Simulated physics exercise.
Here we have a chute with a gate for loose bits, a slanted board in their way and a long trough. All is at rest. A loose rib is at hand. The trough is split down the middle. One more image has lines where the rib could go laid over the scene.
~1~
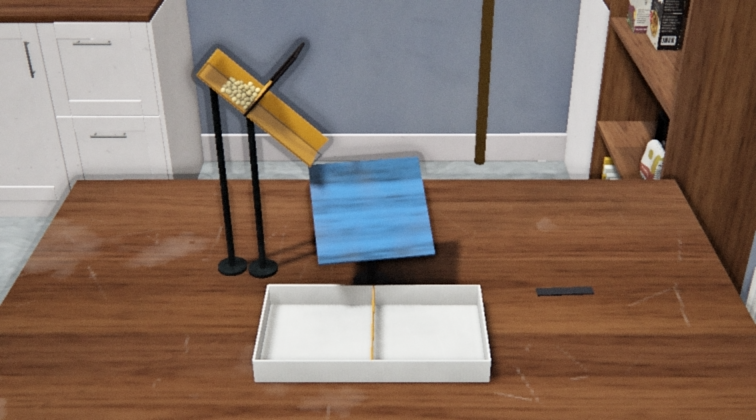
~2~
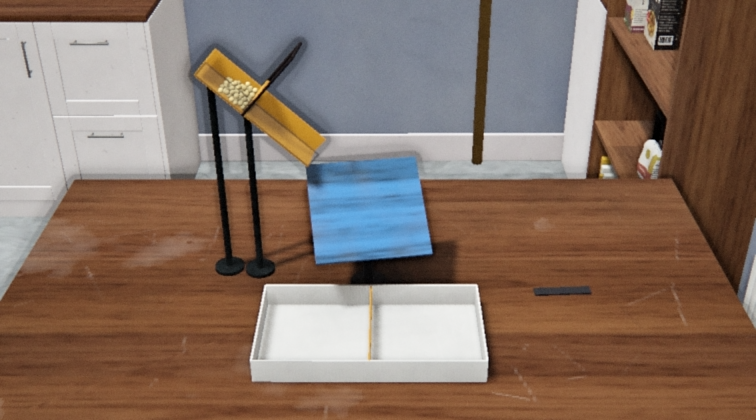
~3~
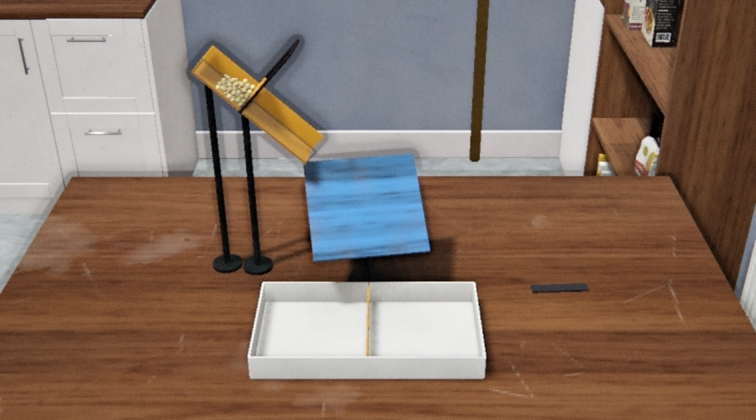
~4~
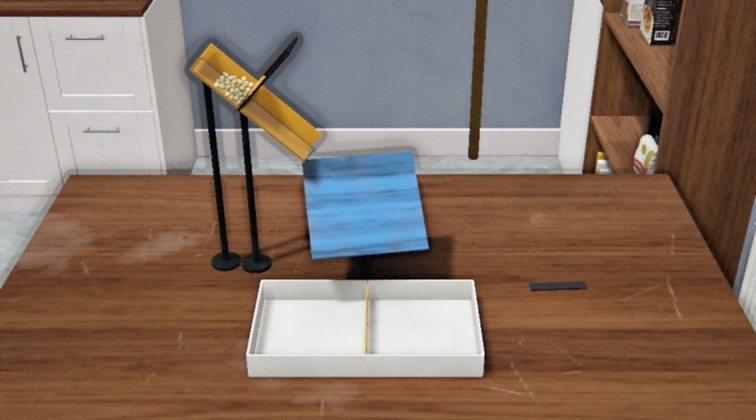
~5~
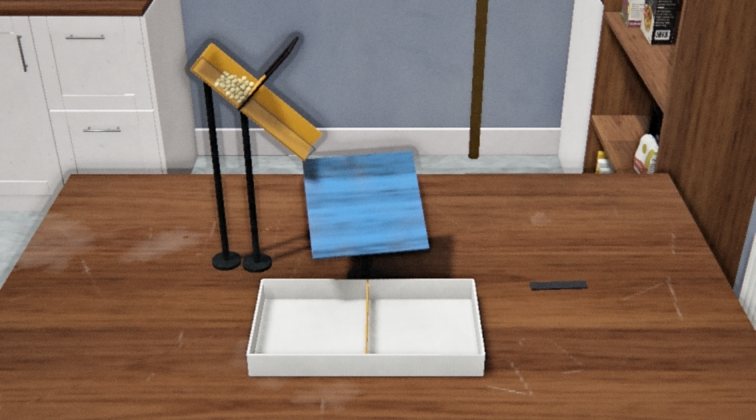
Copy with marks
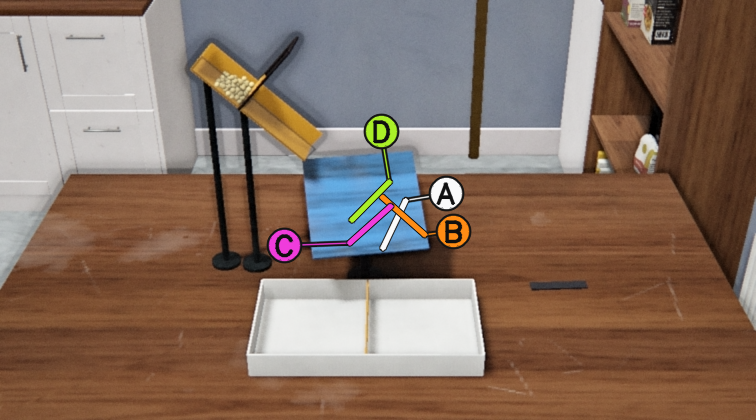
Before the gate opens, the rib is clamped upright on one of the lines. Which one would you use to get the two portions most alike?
Choose A.
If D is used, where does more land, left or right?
Left.
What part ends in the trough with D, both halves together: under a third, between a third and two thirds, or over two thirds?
It is over two thirds.
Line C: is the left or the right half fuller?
The left half.
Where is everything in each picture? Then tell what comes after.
In the first picture, load behind the gate near (243, 92), soya beans; lip of the chute near (314, 159), sloping fairly steeply.
In the second picture, middle of the board near (368, 208), tilted fairly steeply; middle of its low edge near (375, 259); of its high edge near (361, 160).
In the third picture, front corners of the trough near (249, 358) and (485, 358); front end of its middle wall near (367, 358); gate still shut near (260, 87).
In the fourth picture, middle of the load near (237, 87); lip near (307, 154).
In the fifth picture, middle of the load near (237, 87); lip near (308, 153).
On the marked copy, line A from (405, 200) to (382, 248); line B from (382, 197) to (424, 234); line C from (390, 206) to (349, 243); line D from (389, 181) to (351, 220).
Choosing A, of what is caught, close to half in the left half, close to half in the right.
Choosing B, of what is caught, a small share in the left half, all but a few in the right.
Choosing C, of what is caught, the bulk in the left half, a small share in the right.
Choosing D, of what is caught, all but a few in the left half, only a few in the right.
